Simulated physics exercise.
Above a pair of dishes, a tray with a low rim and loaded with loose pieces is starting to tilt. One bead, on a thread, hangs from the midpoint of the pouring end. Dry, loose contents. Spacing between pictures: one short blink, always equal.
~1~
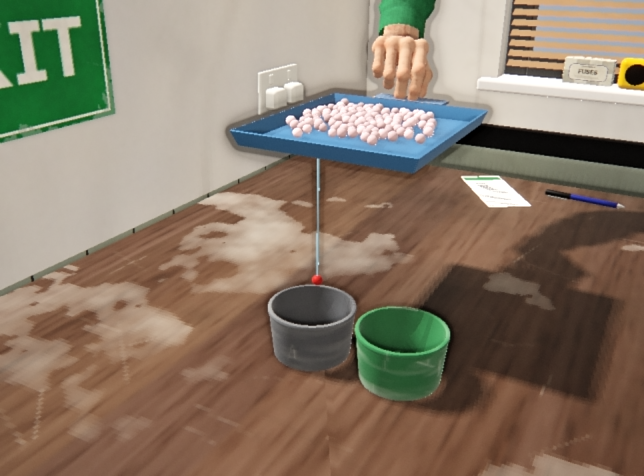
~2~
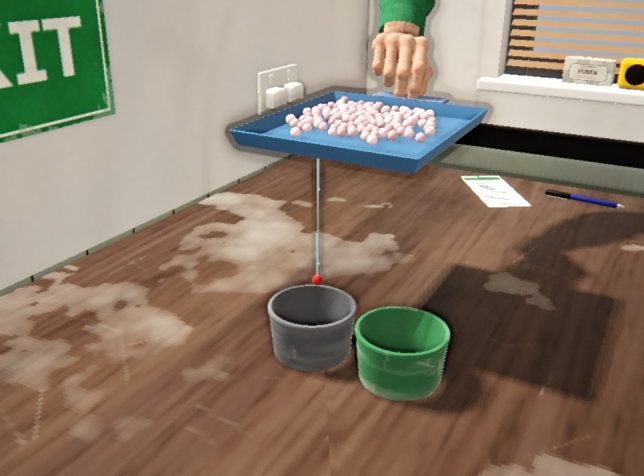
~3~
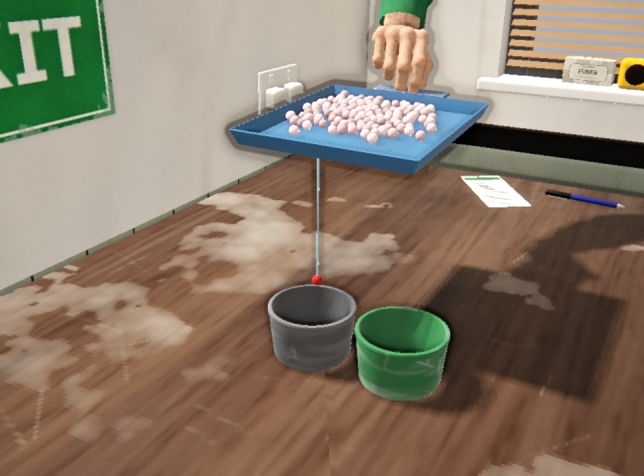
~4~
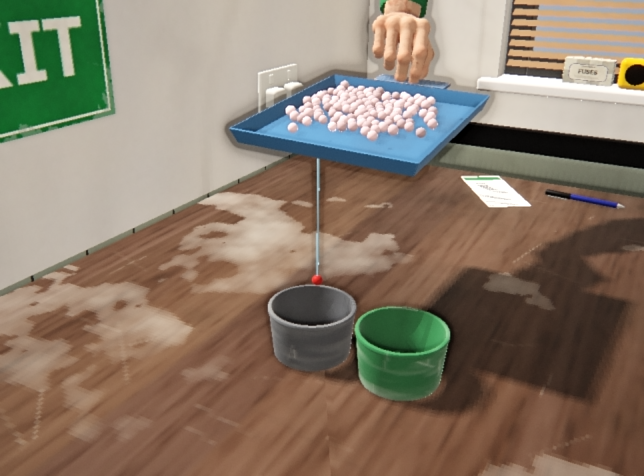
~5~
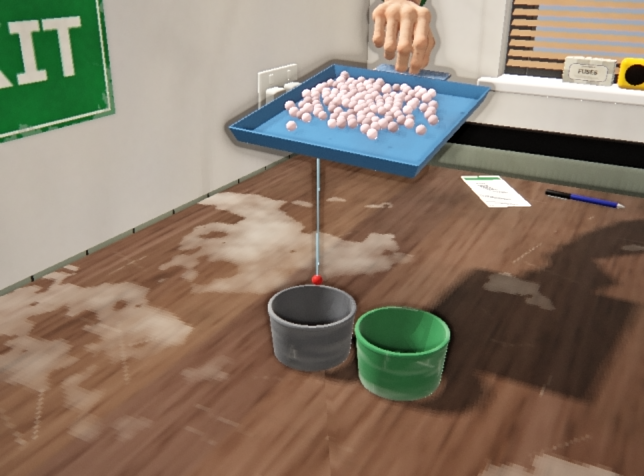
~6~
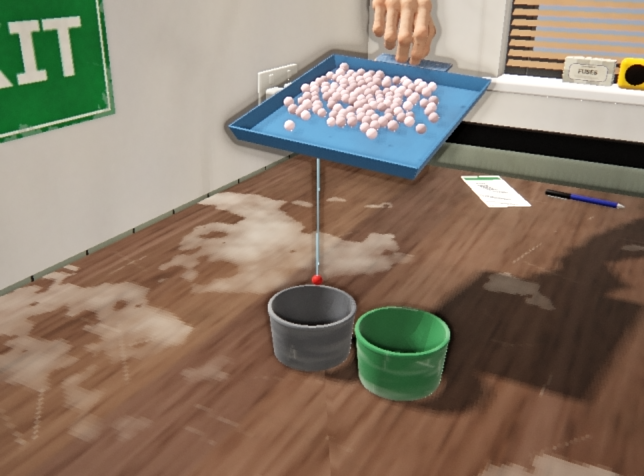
In the video, a hand at the far side of a blue tray of small pale pink beads gradually raises that side, tilting the tray toward the viewer, above a gray dish and a green dish that stay still.
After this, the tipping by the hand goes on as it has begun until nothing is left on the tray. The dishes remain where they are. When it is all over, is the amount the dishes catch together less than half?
No, the catch is better than half, if you ask me.
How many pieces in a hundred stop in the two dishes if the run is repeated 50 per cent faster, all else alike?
I'd put it at some 60 per cent.
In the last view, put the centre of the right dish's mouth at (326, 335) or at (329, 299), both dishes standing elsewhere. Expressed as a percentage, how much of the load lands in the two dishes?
Close to 30 in a hundred first, close to 10 in a hundred second.
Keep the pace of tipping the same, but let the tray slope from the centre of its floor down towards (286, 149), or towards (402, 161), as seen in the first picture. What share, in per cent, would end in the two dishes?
Respectively close to 0 and 80 in a hundred.
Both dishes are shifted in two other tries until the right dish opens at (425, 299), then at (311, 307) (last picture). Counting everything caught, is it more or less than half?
Taking the tries in order: A minor share, followed by a minor share.
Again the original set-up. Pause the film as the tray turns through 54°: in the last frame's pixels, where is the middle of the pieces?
Near (369, 161).
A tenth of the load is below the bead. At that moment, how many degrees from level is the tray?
At about 40°.
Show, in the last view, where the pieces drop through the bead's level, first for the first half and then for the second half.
It passes near (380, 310) first and then near (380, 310).
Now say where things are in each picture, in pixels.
Corners of the pouring end at (238, 130) and (415, 156), level; middle of the load at (362, 121), sugar pearls; left dish at (291, 343); right dish at (384, 371); bead on its thread at (317, 280), in the first picture.
Corners of the pouring end at (238, 129) and (415, 156), level; middle of the load at (362, 120), in the second picture.
Corners of the pouring end at (238, 129) and (414, 158), tipped barely, lowest at the right corner; middle of the load at (362, 116), in the third picture.
Corners of the pouring end at (237, 127) and (414, 160), tipped a little, lowest at the right corner; middle of the load at (362, 110), in the fourth picture.
Corners of the pouring end at (237, 126) and (414, 162), tipped a little, lowest at the right corner; middle of the load at (362, 104), in the fifth picture.
Corners of the pouring end at (237, 125) and (414, 164), tipped a little, lowest at the right corner; middle of the load at (362, 100), most on the move; left dish at (291, 343); right dish at (384, 371), in the sixth picture.
Soon after the last picture, tray tipped steeply; about two thirds on the tray; a small part in the right dish; a stray few in the left dish; a small part outside both; a small part in the air.
A little later, tray tipped right over; a stray few on the tray; about half in the right dish; a small part in the left dish; about a quarter outside both; a small part in the air.
Later still, tray tipped past a quarter turn; about two thirds in the right dish; a small part in the left dish; about a quarter outside both.
At rest, tray tipped past a quarter turn; about two thirds in the right dish; a small part in the left dish; about a quarter outside both.
